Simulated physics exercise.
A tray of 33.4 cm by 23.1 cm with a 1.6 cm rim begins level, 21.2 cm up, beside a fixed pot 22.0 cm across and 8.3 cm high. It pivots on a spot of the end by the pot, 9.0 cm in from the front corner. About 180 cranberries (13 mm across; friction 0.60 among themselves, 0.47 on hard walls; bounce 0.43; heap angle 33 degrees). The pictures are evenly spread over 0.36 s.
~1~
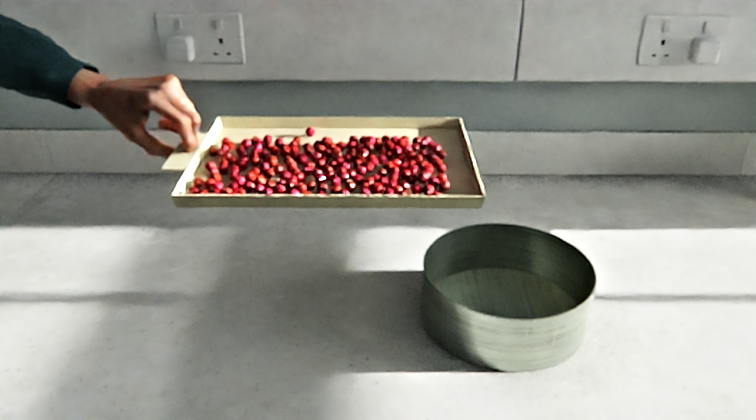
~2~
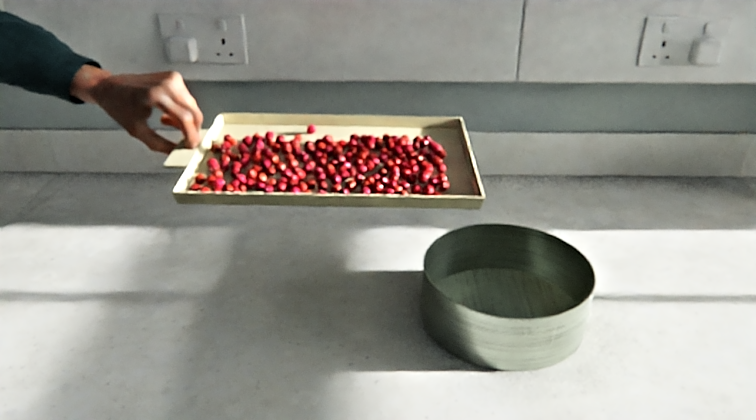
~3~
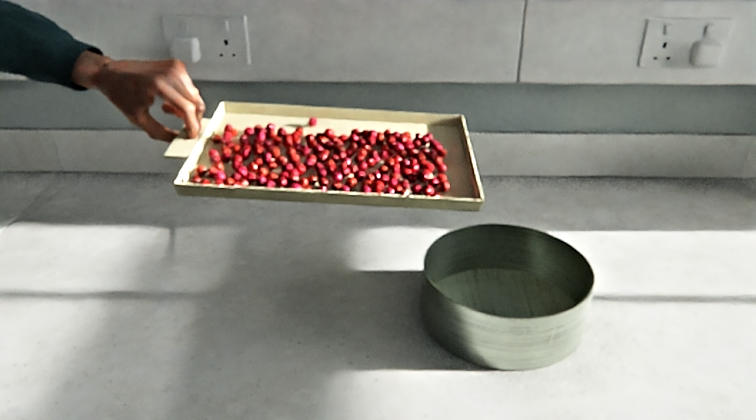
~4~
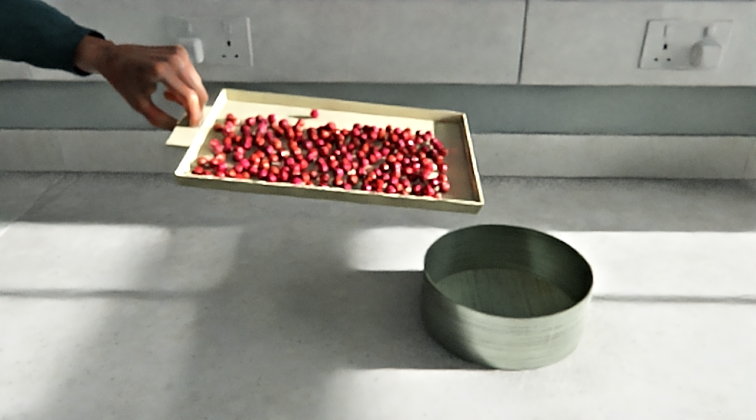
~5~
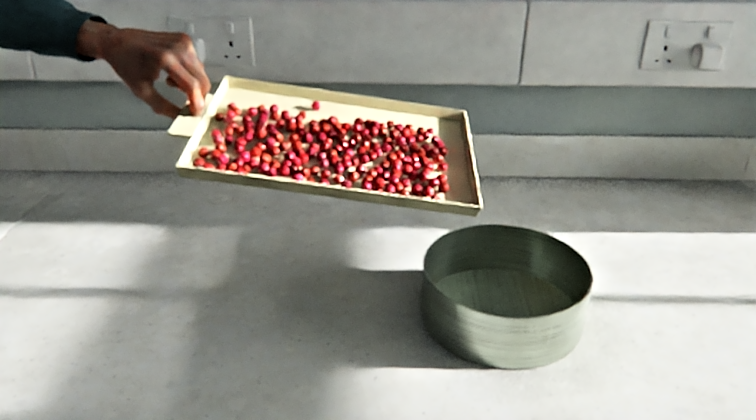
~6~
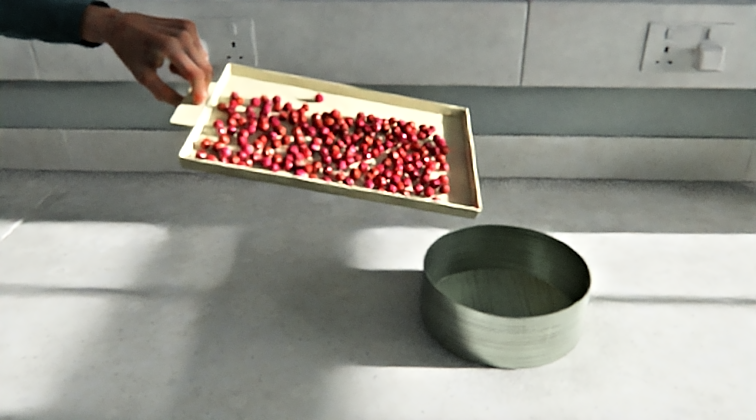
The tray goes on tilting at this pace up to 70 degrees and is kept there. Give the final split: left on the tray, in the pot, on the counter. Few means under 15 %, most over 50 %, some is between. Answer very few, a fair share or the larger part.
Tray: The larger part, pot: Very few, counter: Very few.
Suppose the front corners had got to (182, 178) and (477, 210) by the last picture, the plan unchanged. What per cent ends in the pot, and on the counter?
Pot 0, counter 0.
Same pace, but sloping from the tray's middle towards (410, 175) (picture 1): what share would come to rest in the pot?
Some 5 per cent.
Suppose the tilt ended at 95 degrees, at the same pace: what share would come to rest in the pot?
In that case some 55 per cent.
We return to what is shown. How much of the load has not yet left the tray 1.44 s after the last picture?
Roughly 100 per cent.
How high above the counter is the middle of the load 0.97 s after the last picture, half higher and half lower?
Some 28 cm.
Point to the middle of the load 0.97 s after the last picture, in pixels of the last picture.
Around (403, 147).
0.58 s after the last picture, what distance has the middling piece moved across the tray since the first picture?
About 6 cm.
Then, 0.58 s after the last picture, tilt 40 degrees; the tray holds 100 %, the pot 0 %.
Then, 0.97 s after the last picture, tilt 58 degrees; the tray holds 100 %, the pot 0 %.
Then, 1.44 s after the last picture, tilt 70 degrees; the tray holds 100 %, the pot 0 %.
In the end, tray 100 %, pot 0 %, counter 0 %.
